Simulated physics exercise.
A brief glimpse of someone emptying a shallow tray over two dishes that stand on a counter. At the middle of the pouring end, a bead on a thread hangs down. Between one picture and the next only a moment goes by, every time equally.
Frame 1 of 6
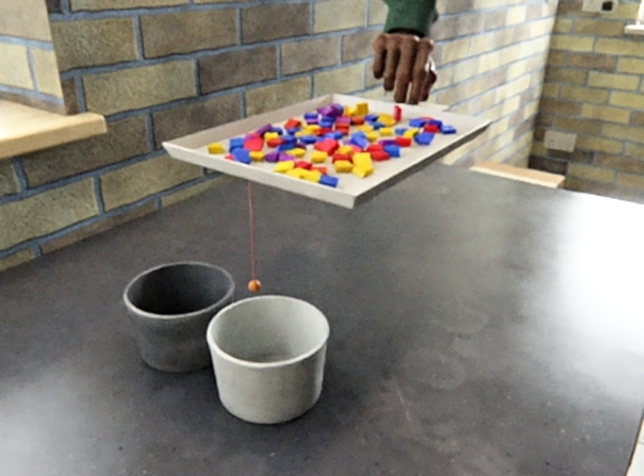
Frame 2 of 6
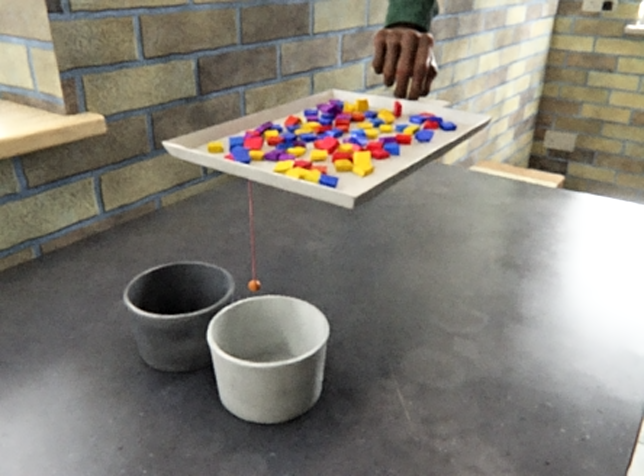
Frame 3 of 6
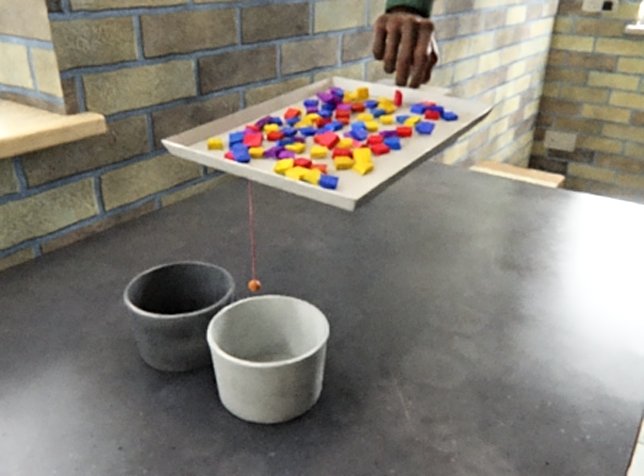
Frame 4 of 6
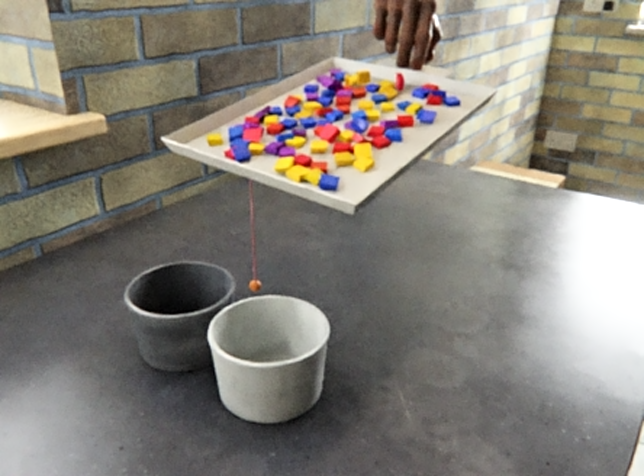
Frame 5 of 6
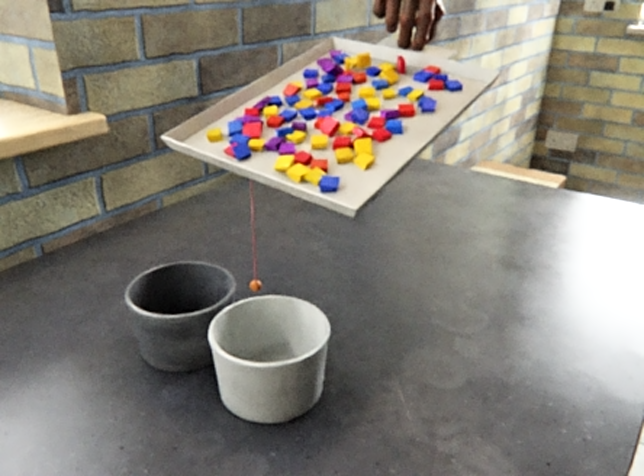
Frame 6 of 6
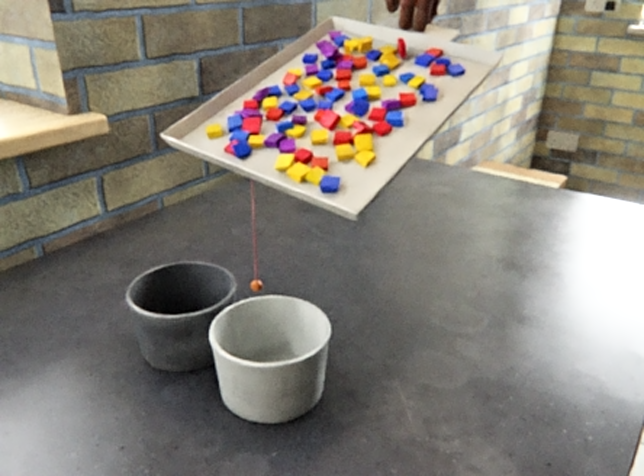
A shallow pale tray scattered with red, blue, yellow and purple mosaic tiles is held above a dark grey counter beside a brick wall, seen from slightly above. Below its near edge, an orange bead hangs on a red thread over a dark dish at left and a light grey one at right. A hand steadily raises the far end, the near edge slanting lower at right, while the camera stays still.
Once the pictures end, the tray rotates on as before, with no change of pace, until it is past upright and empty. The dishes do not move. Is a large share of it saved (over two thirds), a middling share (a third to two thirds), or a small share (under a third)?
A middling share is saved.
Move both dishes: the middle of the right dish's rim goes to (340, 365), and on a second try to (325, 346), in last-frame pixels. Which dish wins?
The one on the right side, then the one on the right side.
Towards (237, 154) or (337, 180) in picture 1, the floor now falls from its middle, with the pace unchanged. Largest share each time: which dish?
Result 1: The left-hand one; result 2: The right-hand one.
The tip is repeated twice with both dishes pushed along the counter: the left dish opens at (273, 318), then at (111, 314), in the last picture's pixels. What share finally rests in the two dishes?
In turn 70 and 10 in a hundred.
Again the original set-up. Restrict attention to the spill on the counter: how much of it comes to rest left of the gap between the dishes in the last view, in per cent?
That's roughly 10 per cent of the pieces.
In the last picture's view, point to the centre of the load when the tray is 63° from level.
Near the pixel (306, 155).
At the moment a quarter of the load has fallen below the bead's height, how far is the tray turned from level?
80°, roughly.
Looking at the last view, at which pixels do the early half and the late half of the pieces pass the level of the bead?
(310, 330) for the early half, (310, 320) for the late half.
Shortly afterwards, tray tipped steeply; all but a few on the tray; only a few in the air.
Next, tray tipped past a quarter turn; only a few on the tray; near a third in the right dish; only a few in the left dish; near a third outside both; near a quarter in the air.
Some moments later, tray tipped past a quarter turn; near half in the right dish; only a few in the left dish; near half outside both.
In the end, tray tipped past a quarter turn; near half in the right dish; only a few in the left dish; near half outside both.
